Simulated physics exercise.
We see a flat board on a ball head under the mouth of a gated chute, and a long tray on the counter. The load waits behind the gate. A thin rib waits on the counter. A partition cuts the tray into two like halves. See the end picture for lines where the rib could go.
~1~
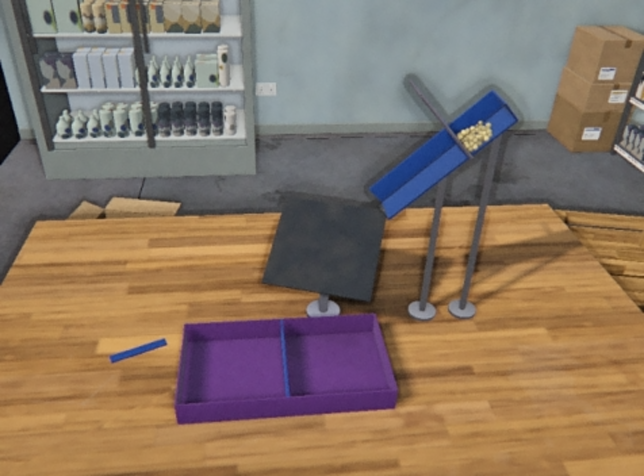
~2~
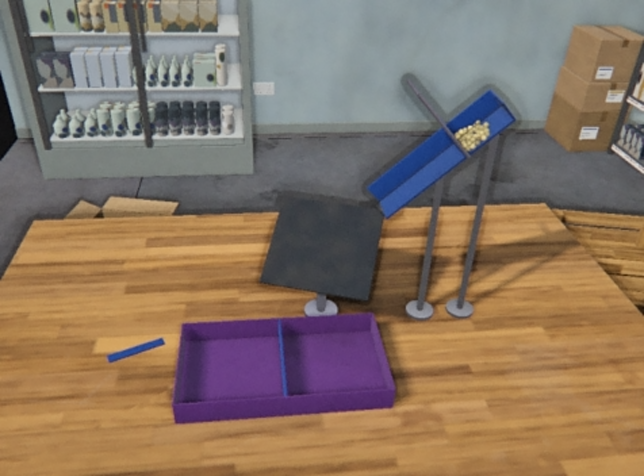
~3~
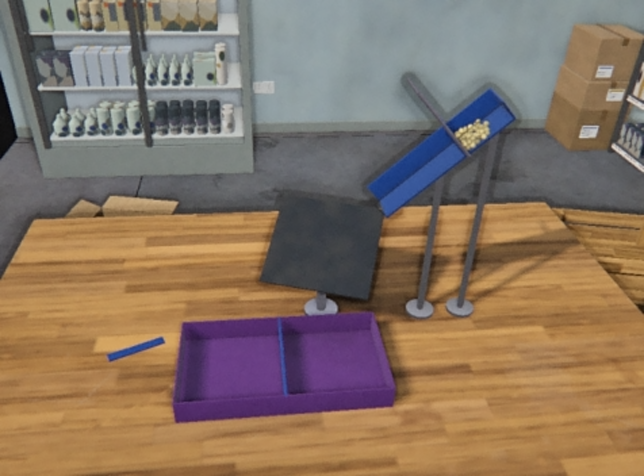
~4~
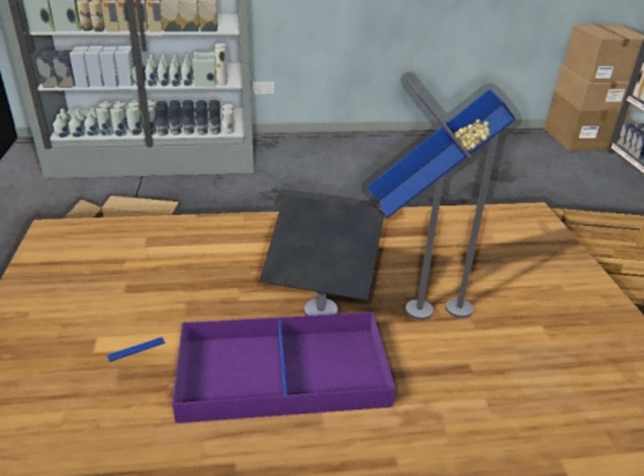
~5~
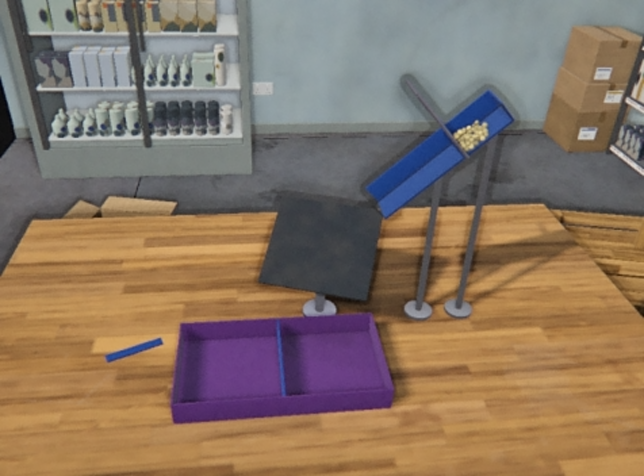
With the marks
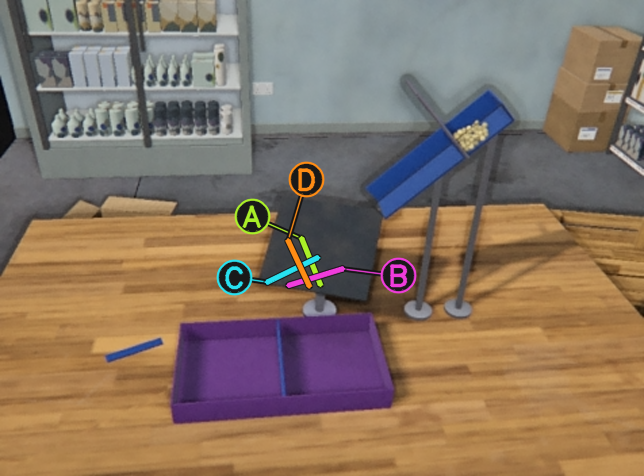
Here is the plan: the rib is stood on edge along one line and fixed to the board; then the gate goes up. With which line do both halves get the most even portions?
Take C.
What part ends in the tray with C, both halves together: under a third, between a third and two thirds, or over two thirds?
Line C gives over two thirds.
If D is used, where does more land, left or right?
More lands on the right.
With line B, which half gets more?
Left.
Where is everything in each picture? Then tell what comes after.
In the first frame, load behind the gate (469, 137), soya beans; lip of the chute (385, 211), sloping fairly steeply.
In the second frame, middle of the board (323, 245), tilted fairly steeply; middle of its low edge (312, 291); of its high edge (334, 203).
In the third frame, front corners of the tray (173, 404) and (395, 388); front end of its middle wall (286, 396).
In the fourth frame, middle of the load (466, 136); lip (383, 209).
In the fifth frame, middle of the load (465, 137); lip (382, 210).
On the marked copy, line A from (301, 238) to (320, 284); line B from (342, 268) to (288, 285); line C from (317, 257) to (267, 282); line D from (288, 240) to (309, 286).
If A is chosen, of what is caught, about a tenth in the left half, the larger part in the right.
If B is chosen, of what is caught, almost all in the left half, about a tenth in the right.
If C is chosen, of what is caught, roughly two thirds in the left half, roughly a third in the right.
If D is chosen, of what is caught, about a tenth in the left half, the larger part in the right.
